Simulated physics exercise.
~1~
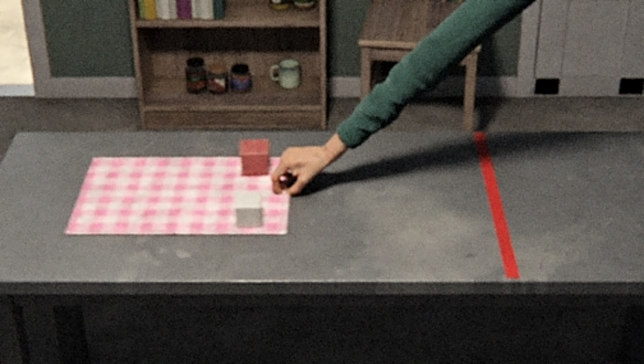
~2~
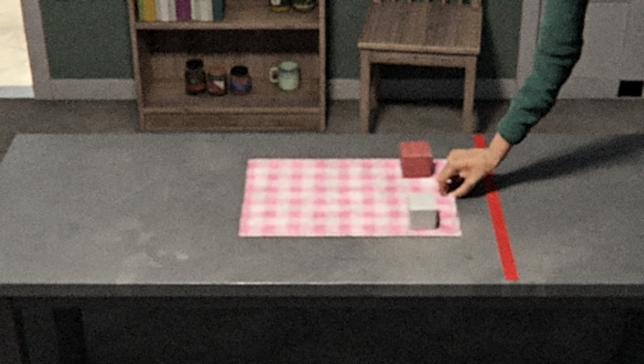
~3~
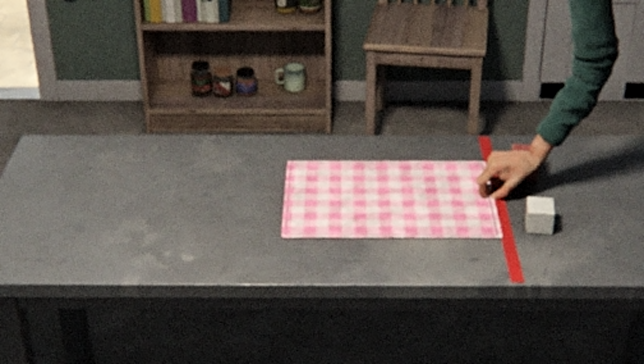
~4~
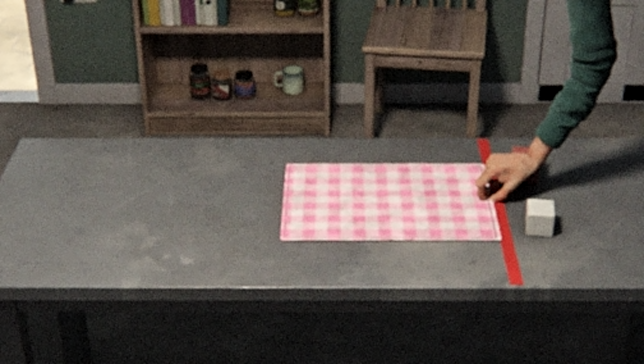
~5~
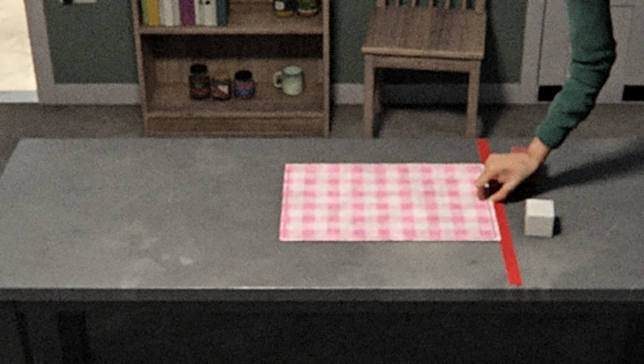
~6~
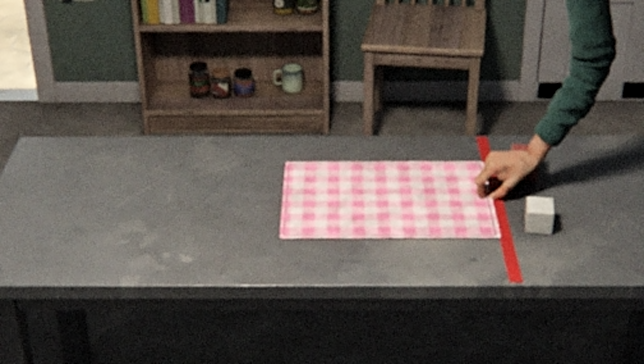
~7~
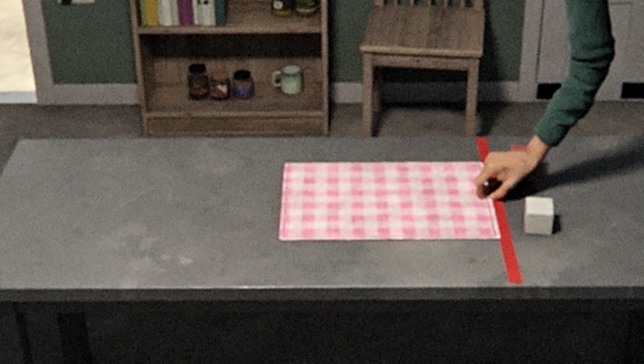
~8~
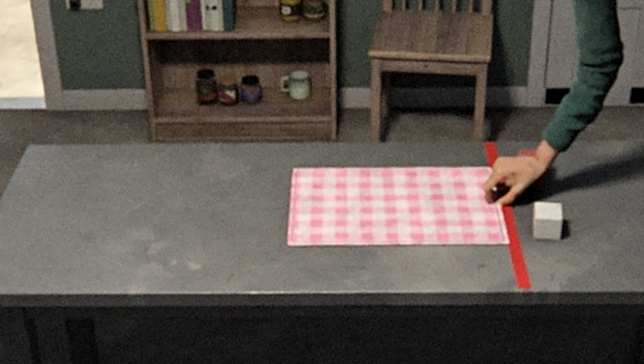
To begin with, a red block and a white block sit near the right edge of a pink checked tea towel on a gray table, where a hand in a green sleeve grips the cloth. The hand draws the towel to the right toward a strip of red tape, and both blocks ride along on it. When the leading hem reaches the tape, the hand stops, but the blocks slide off the front. At the end, the towel lies still with the white block in plain view beyond the tape and the red block partly hidden behind the hand.
